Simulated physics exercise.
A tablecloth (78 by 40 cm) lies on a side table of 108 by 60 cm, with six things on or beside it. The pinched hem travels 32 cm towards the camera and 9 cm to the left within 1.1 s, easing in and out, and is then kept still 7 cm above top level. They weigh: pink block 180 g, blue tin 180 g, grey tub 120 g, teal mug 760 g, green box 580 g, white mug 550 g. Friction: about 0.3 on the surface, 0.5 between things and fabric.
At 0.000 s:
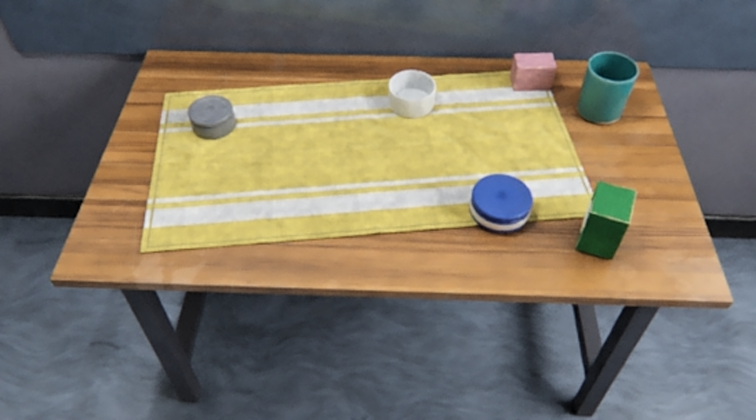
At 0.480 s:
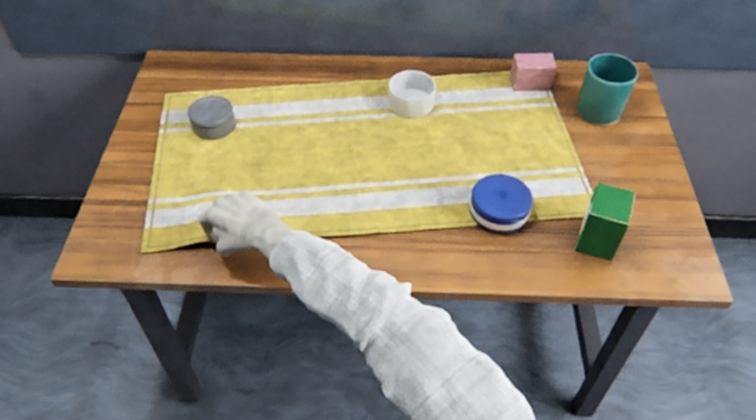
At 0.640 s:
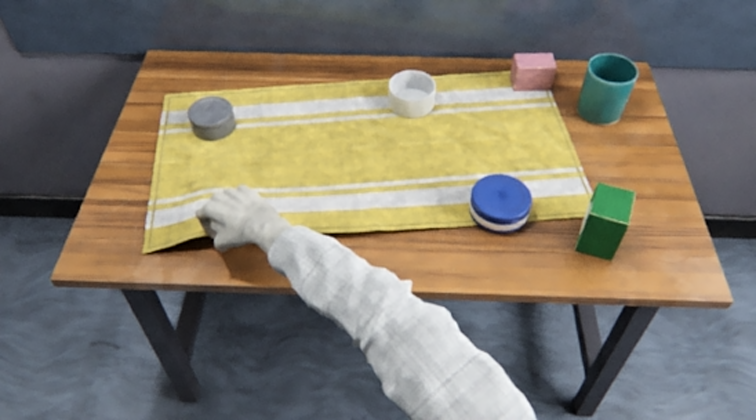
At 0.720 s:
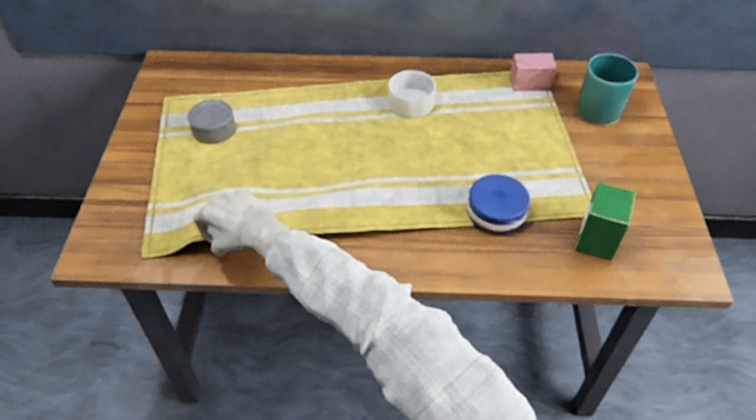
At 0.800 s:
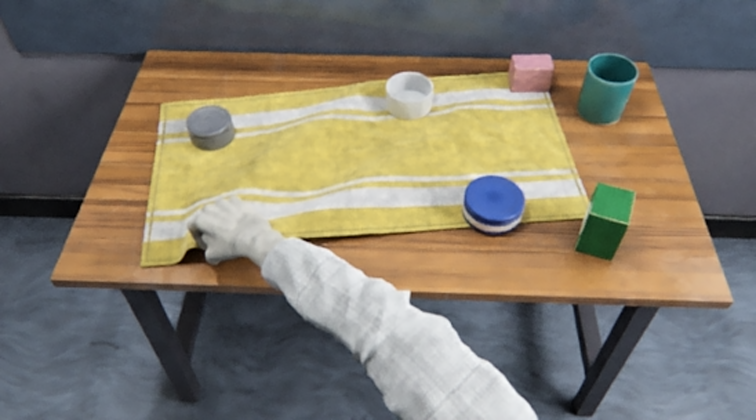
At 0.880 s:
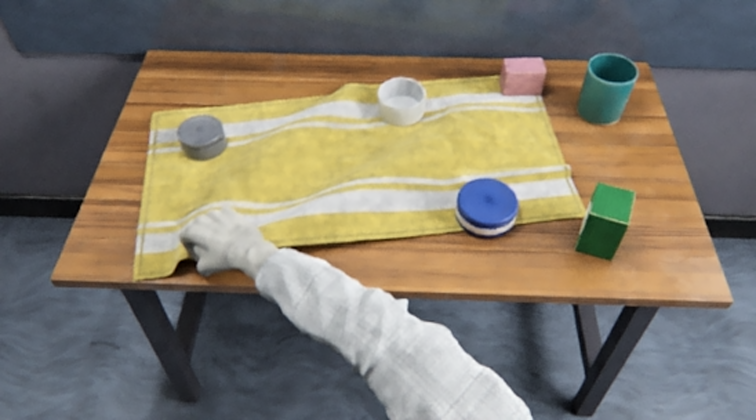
The clip shows a gloved hand reaching onto a side table, pinching the near left hem of a yellow striped cloth and drawing it slightly nearer and left, shifting the grey tub, blue tin, white mug and pink block with it.
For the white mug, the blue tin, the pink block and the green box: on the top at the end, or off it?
Result: White mug keeps to the top, blue tin drops off, pink block keeps to the top, green box remains up there.
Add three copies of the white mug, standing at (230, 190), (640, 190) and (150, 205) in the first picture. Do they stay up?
In turn: Goes over, stays up, goes over.
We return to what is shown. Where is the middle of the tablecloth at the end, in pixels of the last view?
Near (260, 268).
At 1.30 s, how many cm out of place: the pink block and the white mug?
Pink block 20 cm, white mug 20 cm.
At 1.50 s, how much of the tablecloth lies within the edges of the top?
About 70 per cent.
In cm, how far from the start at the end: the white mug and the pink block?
About: White mug 35 cm, pink block 30 cm.
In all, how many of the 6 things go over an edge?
That makes 2.
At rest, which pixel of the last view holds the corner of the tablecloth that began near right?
Near (530, 298).
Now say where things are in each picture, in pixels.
The first picture shows shows, white mug (412, 85); blue tin (503, 195); pink block (535, 60); green box (614, 201); tablecloth corners (141, 252) (166, 94).
The second picture shows shows, tablecloth corners (166, 94); grip (219, 240).
The third picture shows shows, tablecloth corners (166, 95); grip (217, 236).
The fourth picture shows shows, grey tub (210, 113); tablecloth corners (165, 98); grip (214, 240).
The fifth picture shows shows, blue tin (495, 197); grey tub (209, 119); pink block (533, 62); tablecloth corners (162, 104); grip (208, 247).
The sixth picture shows shows, white mug (402, 93); blue tin (488, 199); pink block (525, 65); green box (613, 202); tablecloth corners (153, 113); grip (201, 258).
At 1.1 s, 95 % of the tablecloth is still over the top; white mug 12 cm off its start, pink block 11 cm off its start, blue tin 8 cm off its start.
At 1.3 s, 80 % of the tablecloth is still over the top; white mug 22 cm off its start, pink block 19 cm off its start, blue tin 15 cm off its start.
At 1.5 s, 70 % of the tablecloth is still over the top; white mug 30 cm off its start at (305, 172), pink block 27 cm off its start at (434, 119), blue tin 21 cm off its start at (418, 269).
At 1.7 s, 60 % of the tablecloth is still over the top; white mug 33 cm off its start, pink block 30 cm off its start, blue tin over the edge.
At 3.3 s, 55 % of the tablecloth is still over the top; blue tin over the edge, white mug 33 cm off its start at (294, 183), pink block 30 cm off its start at (424, 127), green box 0 cm off its start at (613, 202).
